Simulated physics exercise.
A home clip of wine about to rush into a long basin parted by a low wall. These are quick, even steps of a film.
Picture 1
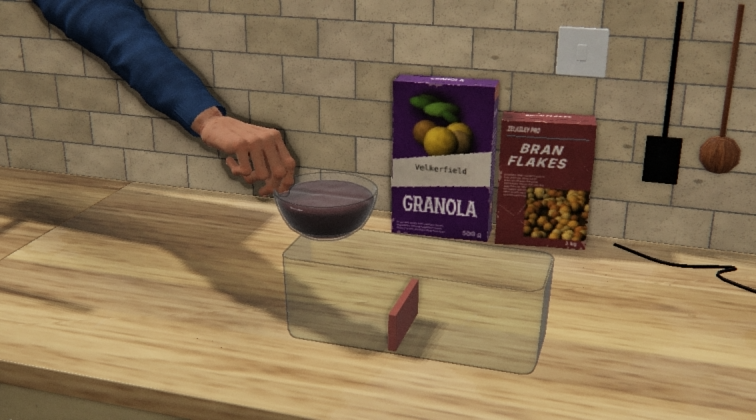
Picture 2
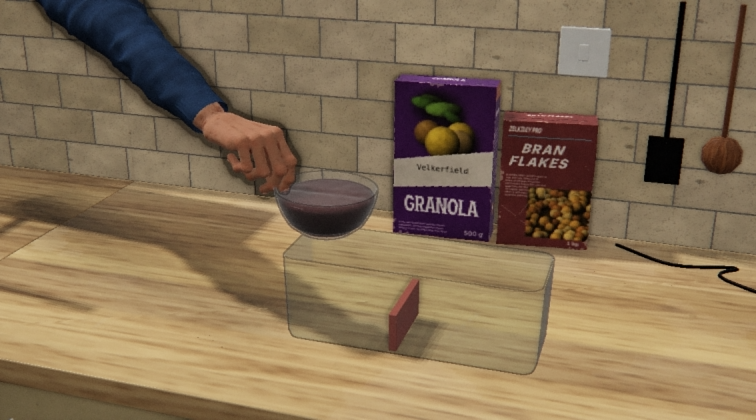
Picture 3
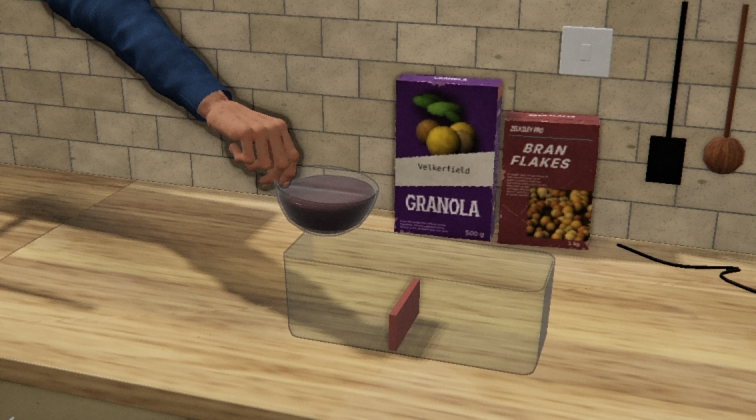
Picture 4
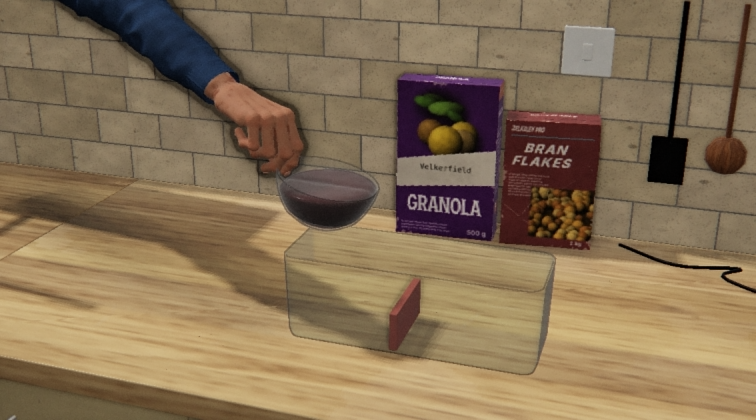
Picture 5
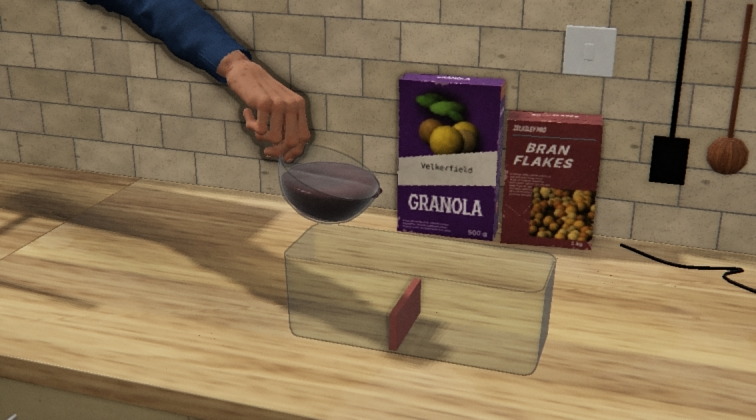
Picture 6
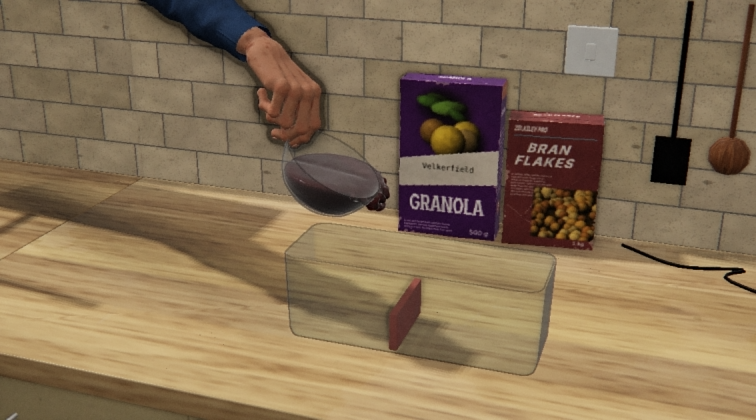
On a kitchen counter, a hand gradually tilting a glass bowl of dark purplish liquid rightward above a clear basin with a low red divider.
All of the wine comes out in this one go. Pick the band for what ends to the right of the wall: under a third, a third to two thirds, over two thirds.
It comes to over two thirds.
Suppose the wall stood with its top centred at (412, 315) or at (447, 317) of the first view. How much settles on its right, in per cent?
Roughly 85 per cent, and 50 per cent.
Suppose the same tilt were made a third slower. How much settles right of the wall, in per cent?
Roughly 95 in a hundred.
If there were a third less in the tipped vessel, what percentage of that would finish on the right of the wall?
About 95 per cent.
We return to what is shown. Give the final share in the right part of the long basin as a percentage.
Near 95 %.
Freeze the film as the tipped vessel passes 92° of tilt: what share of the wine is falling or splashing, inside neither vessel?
About 45 per cent.
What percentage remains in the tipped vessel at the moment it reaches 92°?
It comes to 15 per cent or so.
A moment on, the tilt is 92° and 15 per cent is still to pour, 2 is left of the wall and 37 right of it.
Next, the tilt is 110° and 0 per cent is still to pour, 4 is left of the wall and 94 right of it.
Then the tilt is 110° and 0 per cent is still to pour, 6 is left of the wall and 94 right of it.
Later the tilt is 110° and 0 per cent is still to pour, 6 is left of the wall and 94 right of it.
At rest 6 per cent lies left of the wall, 94 right of it and 0 outside.
